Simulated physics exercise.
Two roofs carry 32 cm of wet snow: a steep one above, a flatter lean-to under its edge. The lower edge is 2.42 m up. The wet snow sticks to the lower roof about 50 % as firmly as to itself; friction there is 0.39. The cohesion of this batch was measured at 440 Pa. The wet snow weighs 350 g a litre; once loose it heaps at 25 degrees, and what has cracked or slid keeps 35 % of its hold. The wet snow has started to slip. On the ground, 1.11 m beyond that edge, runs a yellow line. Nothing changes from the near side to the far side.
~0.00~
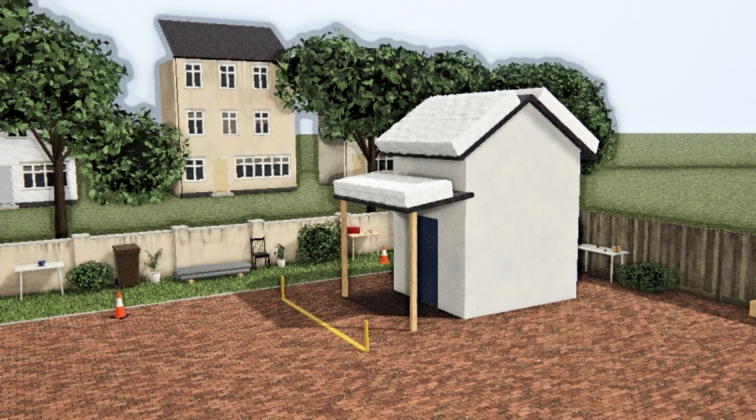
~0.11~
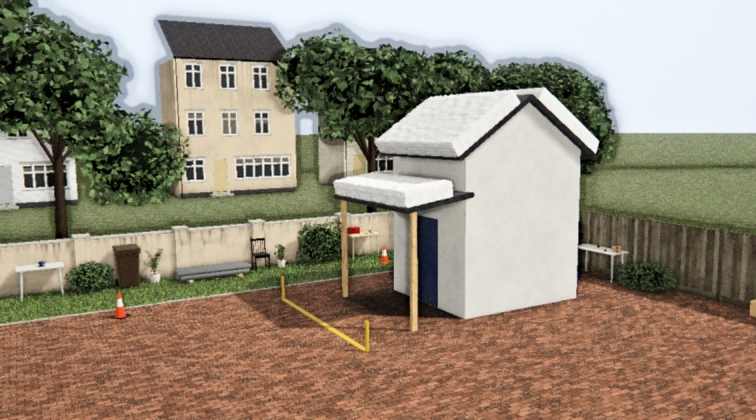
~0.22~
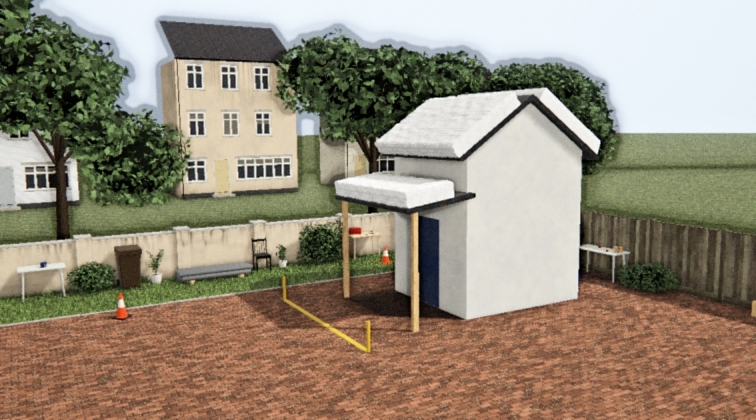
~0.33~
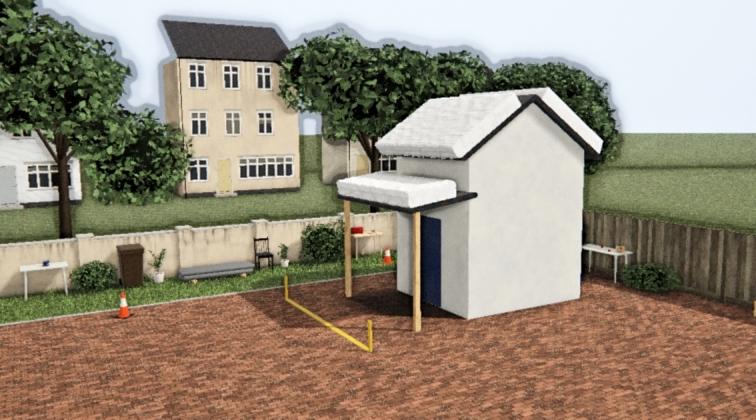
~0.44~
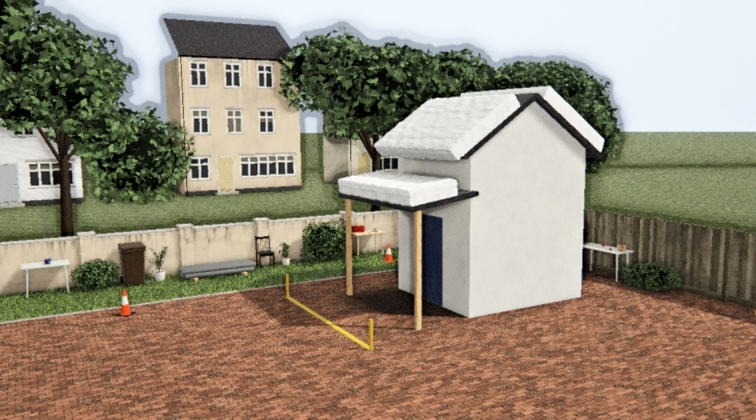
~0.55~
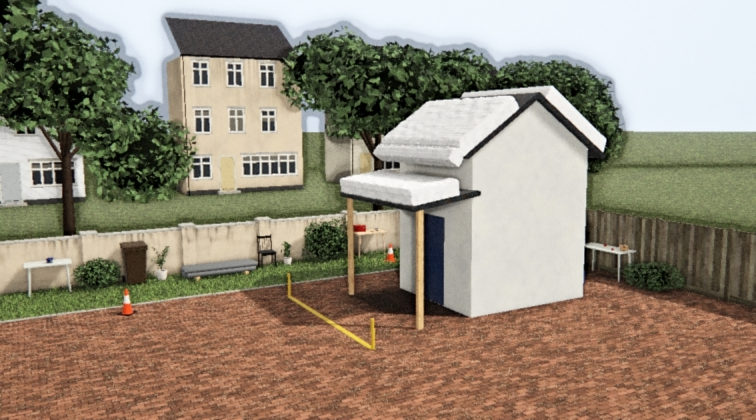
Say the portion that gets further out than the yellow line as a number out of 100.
About 17 %.
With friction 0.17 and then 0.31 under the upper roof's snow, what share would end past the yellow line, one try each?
In turn about 40 %, 25 %.
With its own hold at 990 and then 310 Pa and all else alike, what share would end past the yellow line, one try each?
In turn about 3 %, 25 %.
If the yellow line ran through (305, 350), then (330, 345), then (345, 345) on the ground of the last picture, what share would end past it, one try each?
In turn about 2 %, 5 %, 10 %.
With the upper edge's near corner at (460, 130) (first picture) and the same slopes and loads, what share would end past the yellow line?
It would be near 45 %.
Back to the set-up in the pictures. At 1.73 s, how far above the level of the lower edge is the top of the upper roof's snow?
About 0.8 m.
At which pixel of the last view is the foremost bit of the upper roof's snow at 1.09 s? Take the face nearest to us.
Around (428, 179).
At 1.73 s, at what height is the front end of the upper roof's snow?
About 2.2 m.
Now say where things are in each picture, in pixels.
Front end of the wet snow at (458, 152), in the first picture.
Front end of the wet snow at (457, 153), its middle shifted 1.1 cm, in the second picture.
Front end of the wet snow at (458, 154), its middle shifted 4.4 cm, 2 % of it past the upper edge, in one piece, in the third picture.
Front end of the wet snow at (458, 141), its middle shifted 9.9 cm, 5 % of it past the upper edge, in one piece, in the fourth picture.
Front end of the wet snow at (456, 148), its middle shifted 18 cm, 10 % of it past the upper edge, in one piece, in the fifth picture.
Front end of the wet snow at (454, 152), its middle shifted 28 cm, 15 % of it past the upper edge, cracking, in the sixth picture.
By 1.09 s, none is below the lower edge and 0 % is past the line.
By 1.73 s, 2 % is below the lower edge and 0 % is past the line.
By 2.36 s, 37 % is below the lower edge and 9 % is past the line.
By 3.00 s, 44 % is below the lower edge and 17 % is past the line.
By 4.10 s, at the end, 45 % is below the lower edge and 17 % is past the line.
